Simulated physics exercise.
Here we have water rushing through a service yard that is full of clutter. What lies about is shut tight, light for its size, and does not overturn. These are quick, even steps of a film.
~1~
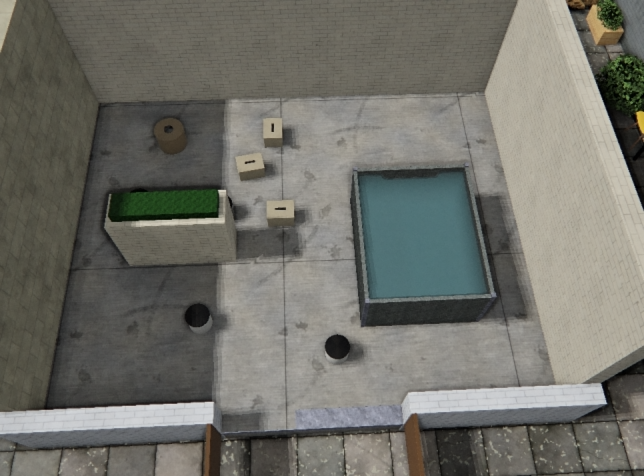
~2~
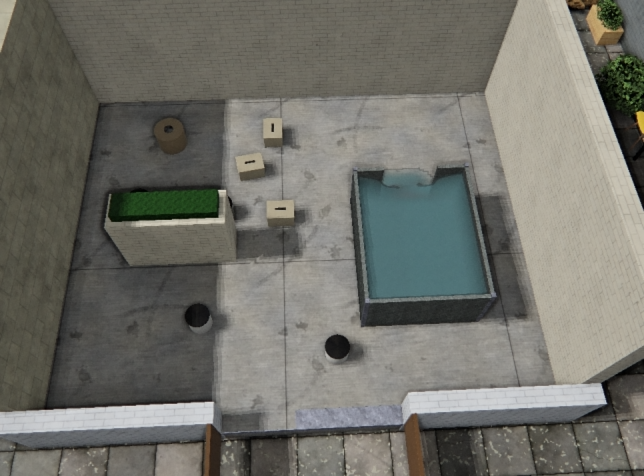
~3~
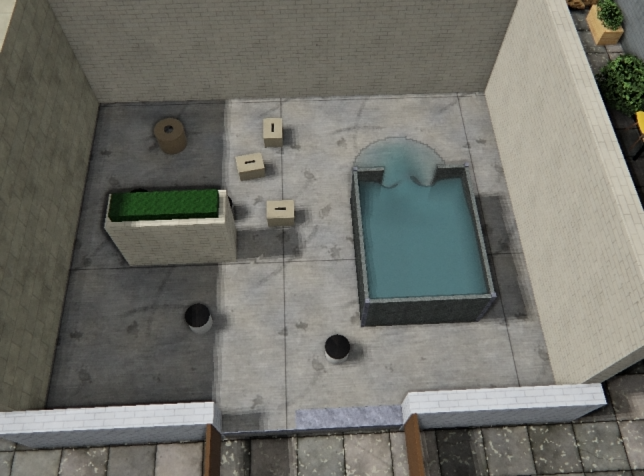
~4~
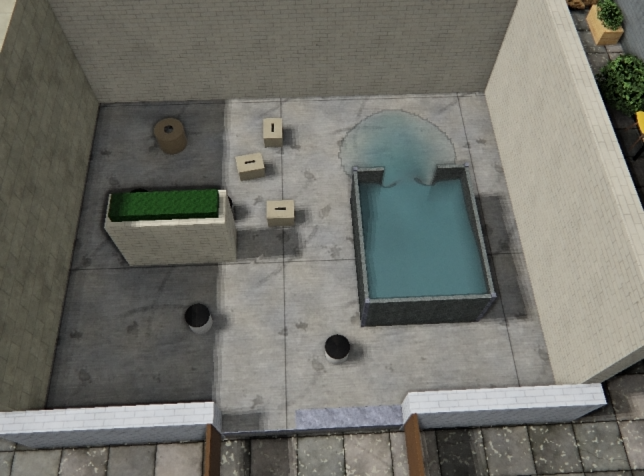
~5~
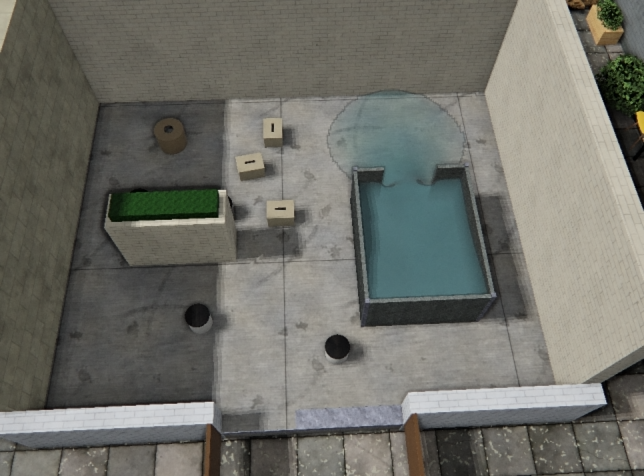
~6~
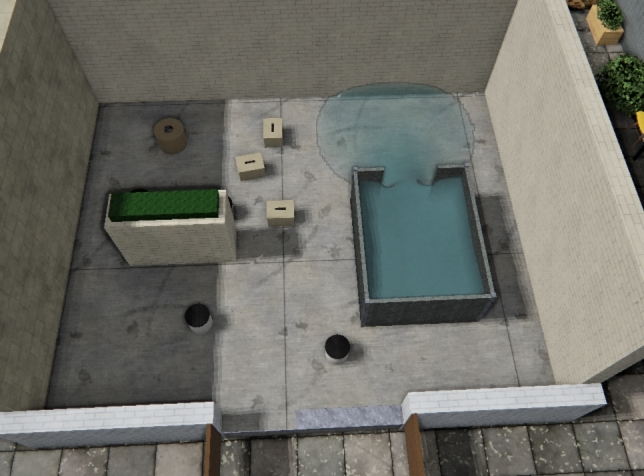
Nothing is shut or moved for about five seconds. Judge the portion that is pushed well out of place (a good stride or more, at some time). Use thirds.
Share: Between one and two thirds.
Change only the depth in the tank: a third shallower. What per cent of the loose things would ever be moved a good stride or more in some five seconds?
Close to 20 %.
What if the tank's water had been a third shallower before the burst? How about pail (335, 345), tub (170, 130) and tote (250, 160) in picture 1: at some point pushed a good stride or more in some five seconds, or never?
In that order: Under that, yes, not that far.
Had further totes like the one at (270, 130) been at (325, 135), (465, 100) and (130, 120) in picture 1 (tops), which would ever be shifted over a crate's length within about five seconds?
As listed: Swept aside, pushed that far, yes.
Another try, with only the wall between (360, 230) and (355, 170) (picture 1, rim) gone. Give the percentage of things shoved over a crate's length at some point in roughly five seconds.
Near 90 in a hundred.
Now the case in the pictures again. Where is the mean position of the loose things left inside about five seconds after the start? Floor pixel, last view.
Near (210, 262).
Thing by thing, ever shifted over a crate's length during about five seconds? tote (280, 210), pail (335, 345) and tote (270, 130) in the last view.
In turn: Never so far, not that far, shifted that much.
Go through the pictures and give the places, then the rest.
A pail at (221, 203) rests on the ground; a tub at (168, 129), on the bottom; 0 of 8 have shifted, in the first frame.
A pail at (221, 203) rests on the ground; a tub at (168, 129), on the bottom; 0 of 8 have shifted, in the second frame.
A pail at (221, 203) rests on the ground; a tub at (168, 129) rests on the ground; 0 of 8 have shifted, in the third frame.
A pail at (221, 203), on the bottom; a tub at (168, 129), on the bottom; 0 of 8 have shifted, in the fourth frame.
A pail at (221, 203) rests on the ground; a tub at (168, 129), on the bottom; 0 of 8 have shifted, in the fifth frame.
A pail at (221, 203), on the bottom; a tub at (168, 129) rests on the ground; 0 of 8 have shifted, in the sixth frame.
A moment on, 0 of 8 are well off their spots; 0 afloat.
Next, 0 of 8 are well off their spots; 0 afloat.
Later, 2 of 8 are well off their spots; 1 afloat.
In the end, 3 of 8 are well off their spots, and 3 have been at some point; 2 afloat.
